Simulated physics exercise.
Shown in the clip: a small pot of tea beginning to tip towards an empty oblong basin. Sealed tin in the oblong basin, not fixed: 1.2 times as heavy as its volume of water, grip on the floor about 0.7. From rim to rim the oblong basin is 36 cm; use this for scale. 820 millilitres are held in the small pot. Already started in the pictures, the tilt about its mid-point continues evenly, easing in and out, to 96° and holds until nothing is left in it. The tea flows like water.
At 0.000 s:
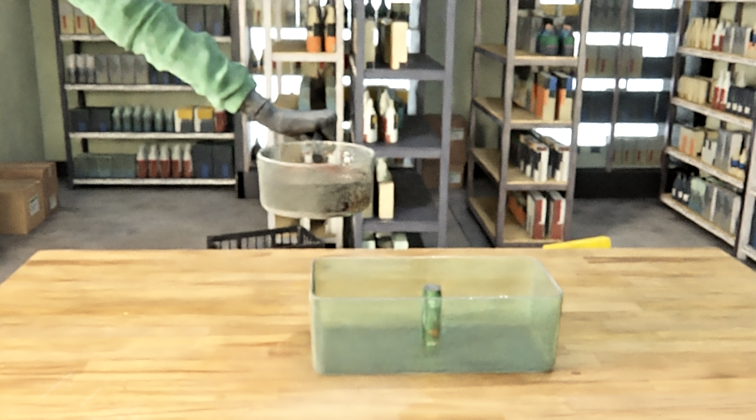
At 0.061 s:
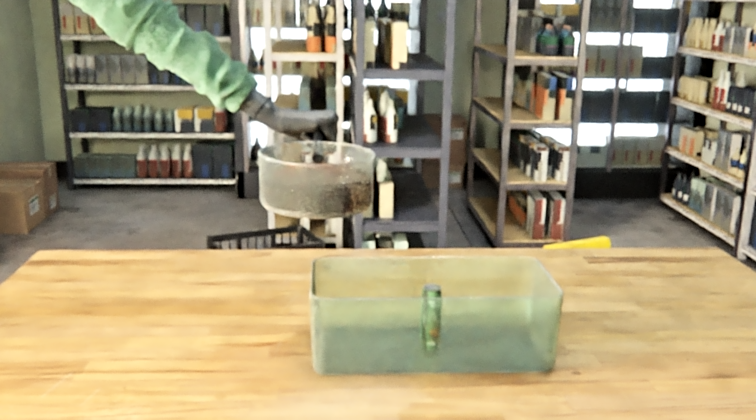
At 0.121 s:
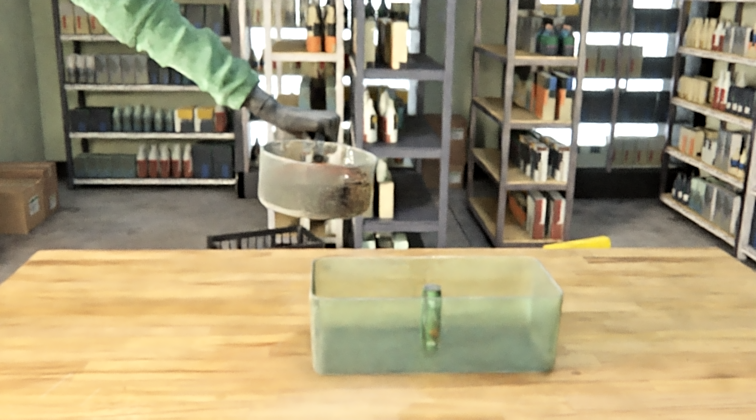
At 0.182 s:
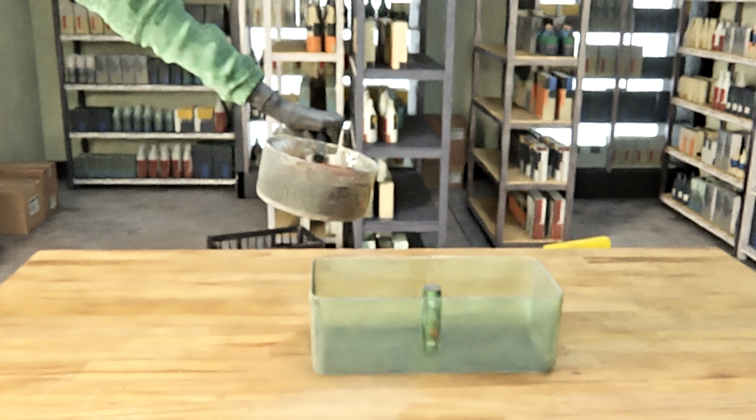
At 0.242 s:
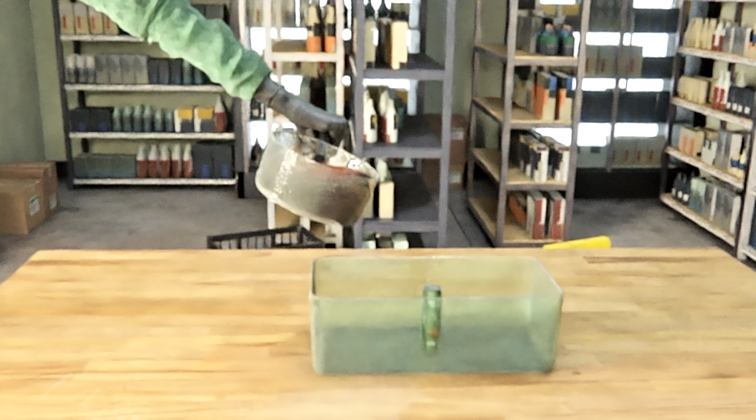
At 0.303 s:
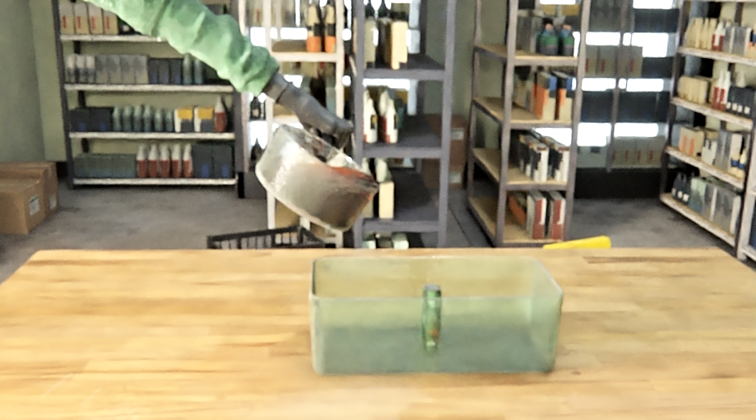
Gloved hand in a green sleeve tilting a small round pot rightward above a clear oblong basin on a wooden table.
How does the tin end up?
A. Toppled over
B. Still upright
(A) Toppled over.
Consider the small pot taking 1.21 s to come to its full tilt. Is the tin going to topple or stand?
The tin stays on its base.
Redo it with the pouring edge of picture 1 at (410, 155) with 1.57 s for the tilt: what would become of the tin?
Result: Tin upright.
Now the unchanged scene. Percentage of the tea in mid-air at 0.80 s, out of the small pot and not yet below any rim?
10 per cent, roughly.
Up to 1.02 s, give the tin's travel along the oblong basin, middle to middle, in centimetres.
I'd put it at around 7 centimetres.
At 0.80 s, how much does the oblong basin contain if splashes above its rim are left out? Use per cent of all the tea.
Some 80 percent of the total.
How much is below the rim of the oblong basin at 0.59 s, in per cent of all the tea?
Roughly 22 percent.
By 0.59 s the tilt is 85° and 35 per cent is still to pour; the tin stands where it began.
By 0.80 s the tilt is 96° and 12 per cent is still to pour; the tin leans 12°.
By 1.02 s the tilt is 96° and 3 per cent is still to pour; the tin lies on its side.
By 1.26 s the tilt is 96° and 1 per cent is still to pour; the tin lies on its side.
At rest the tin lies on its side.
